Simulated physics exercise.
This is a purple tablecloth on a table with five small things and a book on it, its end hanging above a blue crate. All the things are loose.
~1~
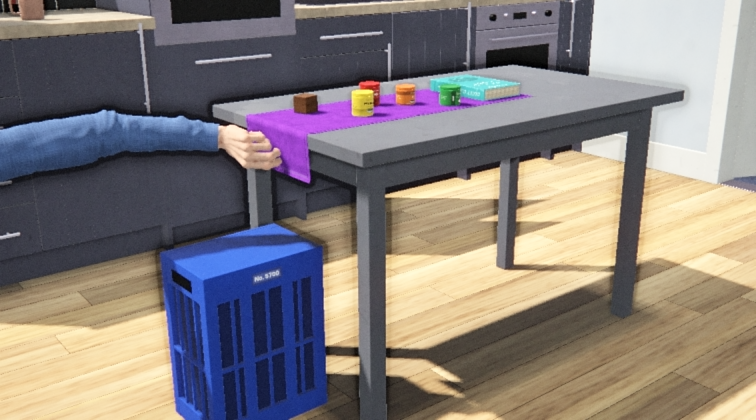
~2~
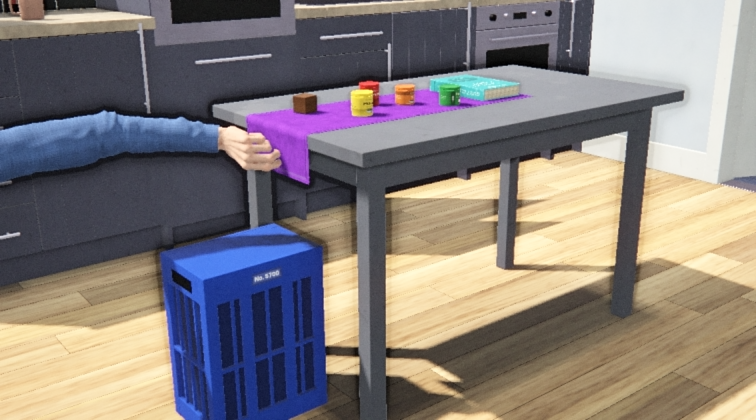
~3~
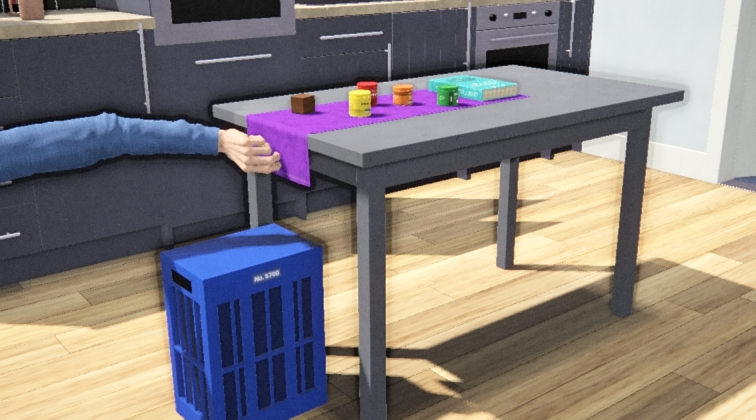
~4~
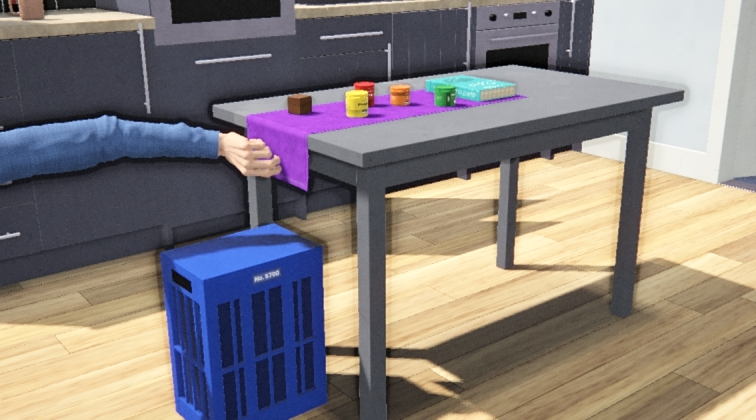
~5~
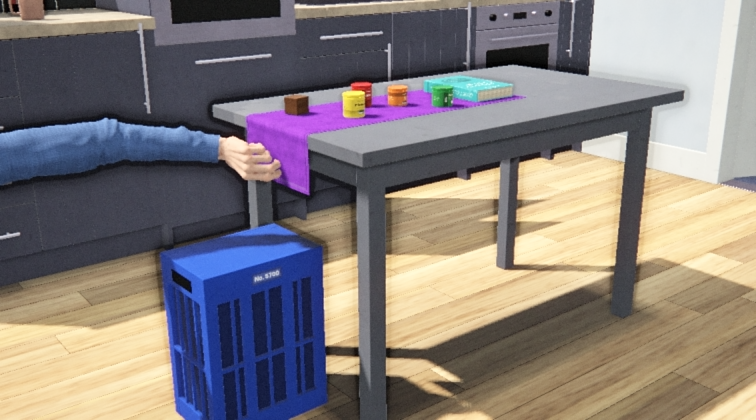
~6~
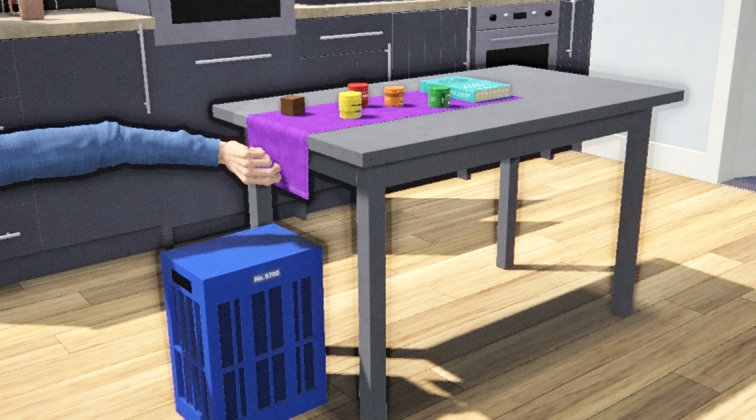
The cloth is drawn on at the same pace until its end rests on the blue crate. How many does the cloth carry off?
Over the edge go one.
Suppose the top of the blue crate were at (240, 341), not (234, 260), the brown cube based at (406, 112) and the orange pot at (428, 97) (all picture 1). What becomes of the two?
The brown cube is carried off; the orange pot stays on.
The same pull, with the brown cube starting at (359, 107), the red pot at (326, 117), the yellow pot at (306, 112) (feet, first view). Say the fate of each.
The brown cube keeps its place on top, the red pot goes over, the yellow pot goes over.
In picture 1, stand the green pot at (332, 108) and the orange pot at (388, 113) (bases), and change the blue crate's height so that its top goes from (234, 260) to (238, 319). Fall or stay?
The green pot is carried off; the orange pot drops off.
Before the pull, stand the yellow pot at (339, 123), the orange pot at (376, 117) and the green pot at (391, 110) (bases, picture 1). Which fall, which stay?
The yellow pot falls, the orange pot survives, the green pot does not fall.
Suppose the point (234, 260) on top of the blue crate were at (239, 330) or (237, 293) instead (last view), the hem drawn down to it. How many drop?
Then 3 and 2.
Soon after, hem near (278, 226); all still up.
Then, hem on the crate; brown cube gone.
At rest, hem on the crate; brown cube gone. The table loses one.
